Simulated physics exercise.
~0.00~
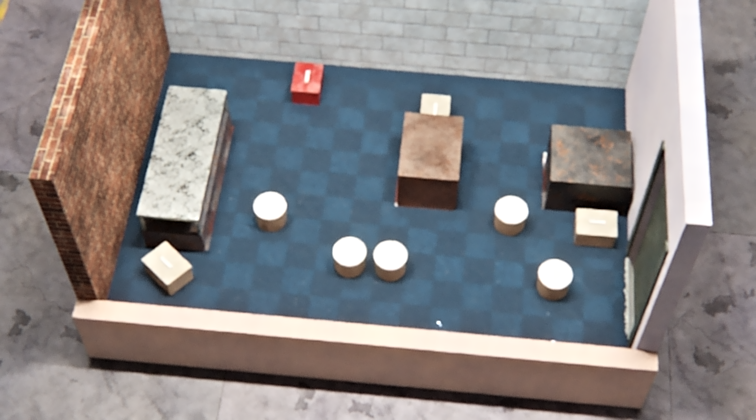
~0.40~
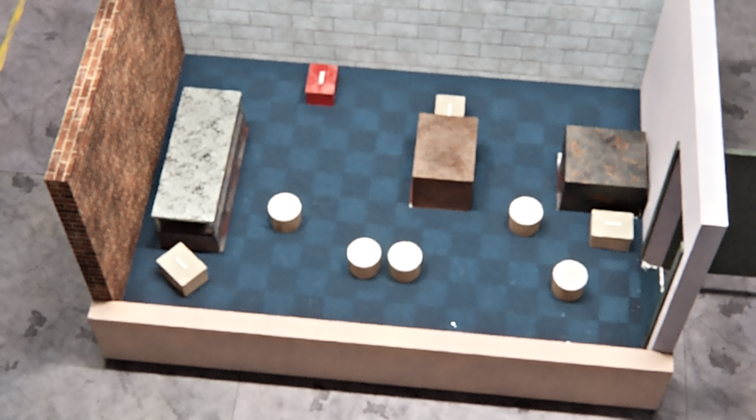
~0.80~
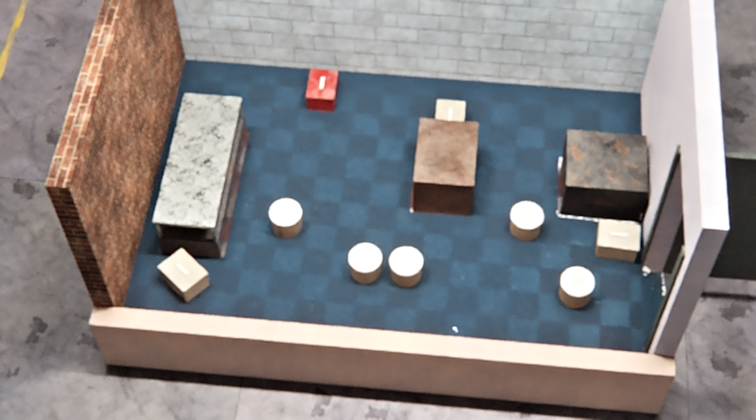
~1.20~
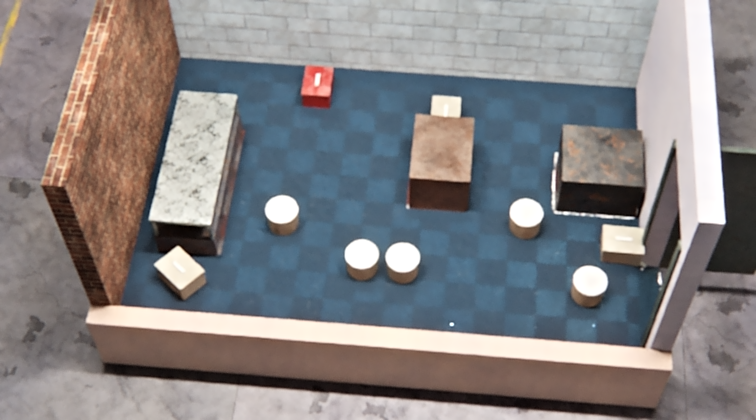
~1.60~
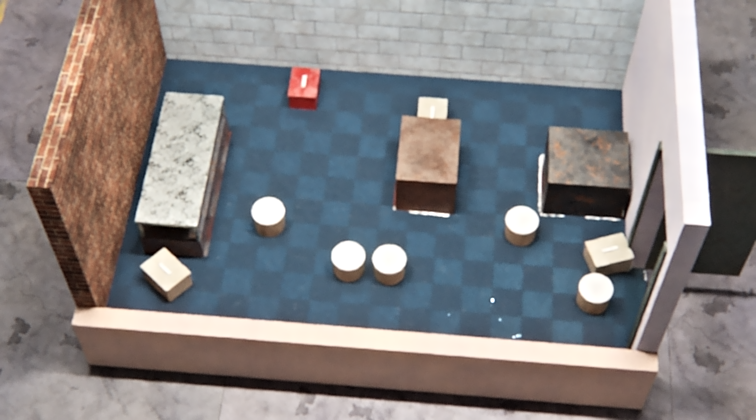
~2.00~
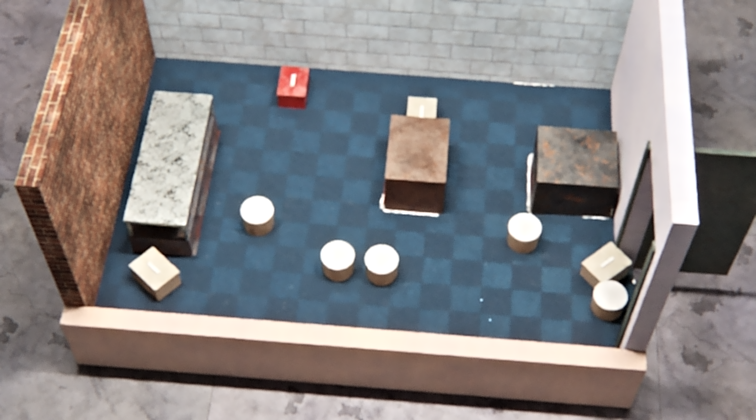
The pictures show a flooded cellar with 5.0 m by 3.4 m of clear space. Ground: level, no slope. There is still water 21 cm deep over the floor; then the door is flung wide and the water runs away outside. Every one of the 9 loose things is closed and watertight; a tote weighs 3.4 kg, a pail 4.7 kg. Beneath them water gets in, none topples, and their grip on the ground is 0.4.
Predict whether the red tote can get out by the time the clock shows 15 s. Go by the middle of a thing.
It is going to stay behind.
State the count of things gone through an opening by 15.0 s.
Total: 6.
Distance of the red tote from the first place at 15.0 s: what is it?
Roughly 100 centimetres.
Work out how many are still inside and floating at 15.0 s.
At that instant the tally stands at 3.
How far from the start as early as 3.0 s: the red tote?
I'd guess some 0 cm by then.
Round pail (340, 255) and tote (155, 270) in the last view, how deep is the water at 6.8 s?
Roughly 16 and 16 cm.
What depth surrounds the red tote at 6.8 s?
16 cm, roughly.
After 3.0 s the red tote is near (293, 81), 0.0 m from its start, afloat; 2 of 9 are out; 7 afloat.
After 6.8 s the red tote is near (333, 93), 0.4 m from its start, afloat; 3 of 9 are out; 6 afloat.
After 11.0 s the red tote is near (339, 100), 0.5 m from its start, afloat; 5 of 9 are out; 4 afloat.
After 15.0 s the red tote is near (378, 101), 0.9 m from its start, afloat; 6 of 9 are out; 3 afloat.
